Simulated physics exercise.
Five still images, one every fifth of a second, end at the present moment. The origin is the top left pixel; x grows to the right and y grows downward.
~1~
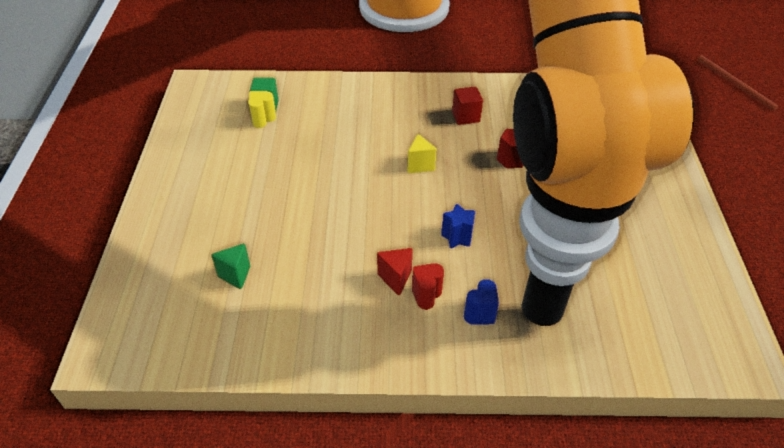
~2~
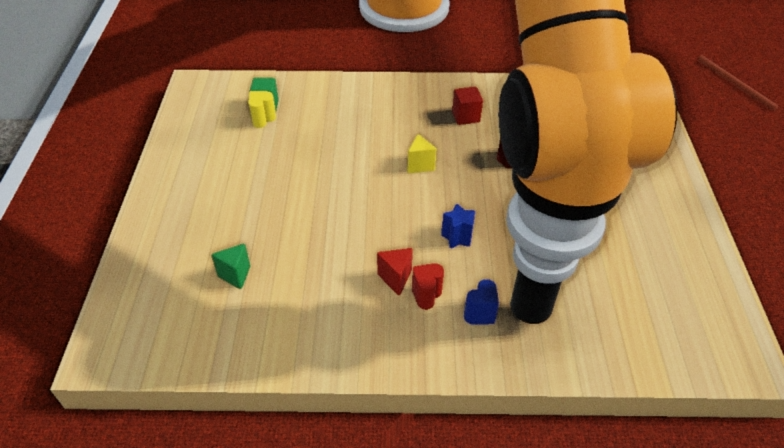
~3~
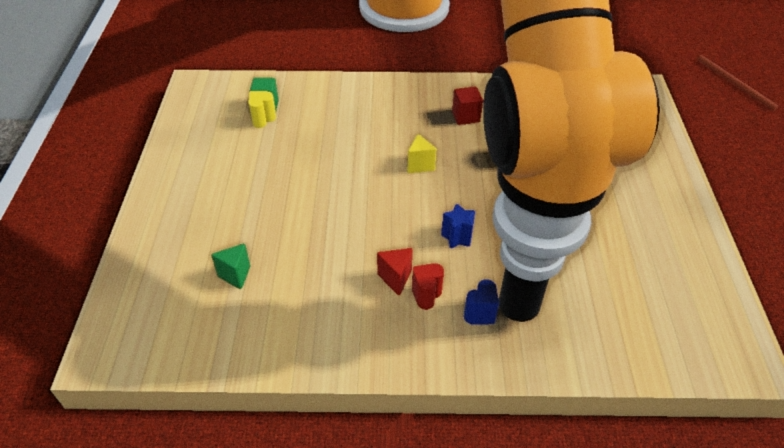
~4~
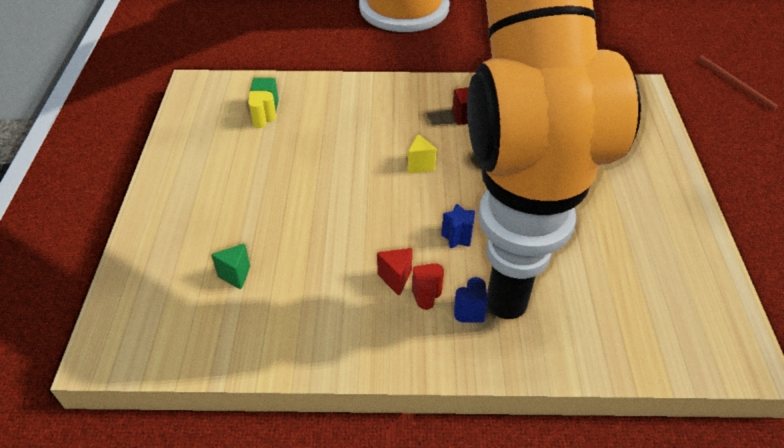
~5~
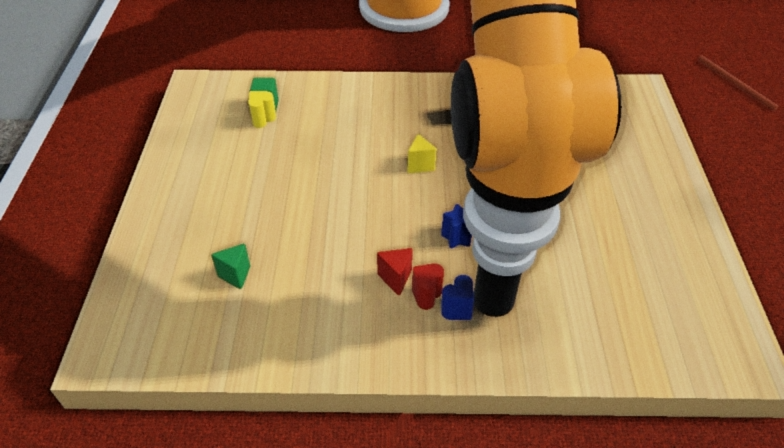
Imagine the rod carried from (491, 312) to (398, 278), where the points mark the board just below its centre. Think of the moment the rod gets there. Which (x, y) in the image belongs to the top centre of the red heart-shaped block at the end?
I'd place it at (344, 263), taking the centre of its top.
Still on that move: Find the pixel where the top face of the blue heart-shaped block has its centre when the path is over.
Its top middle will sit at (368, 268).
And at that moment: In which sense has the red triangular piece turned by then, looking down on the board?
It goes round the way clock hands do.
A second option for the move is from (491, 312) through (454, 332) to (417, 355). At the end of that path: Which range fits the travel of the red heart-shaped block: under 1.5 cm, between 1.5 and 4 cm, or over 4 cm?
Result: Under 1.5 cm.
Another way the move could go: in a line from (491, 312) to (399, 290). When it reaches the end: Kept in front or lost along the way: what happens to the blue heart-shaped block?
In front, I predict.
What follows on the original path. One third of the way, rod (460, 289); red triangular piece (384, 253); red heart-shaped block (405, 269); blue heart-shaped block (427, 279).
Two thirds of the way, rod (428, 277); red triangular piece (359, 246), turned 60° clockwise; red heart-shaped block (372, 264); blue heart-shaped block (395, 271), turned 15° anticlockwise.
At the end, rod (398, 266); red triangular piece (355, 243), turned 60° clockwise; red heart-shaped block (344, 263); blue star in place; blue heart-shaped block (368, 268), turned 30° anticlockwise.
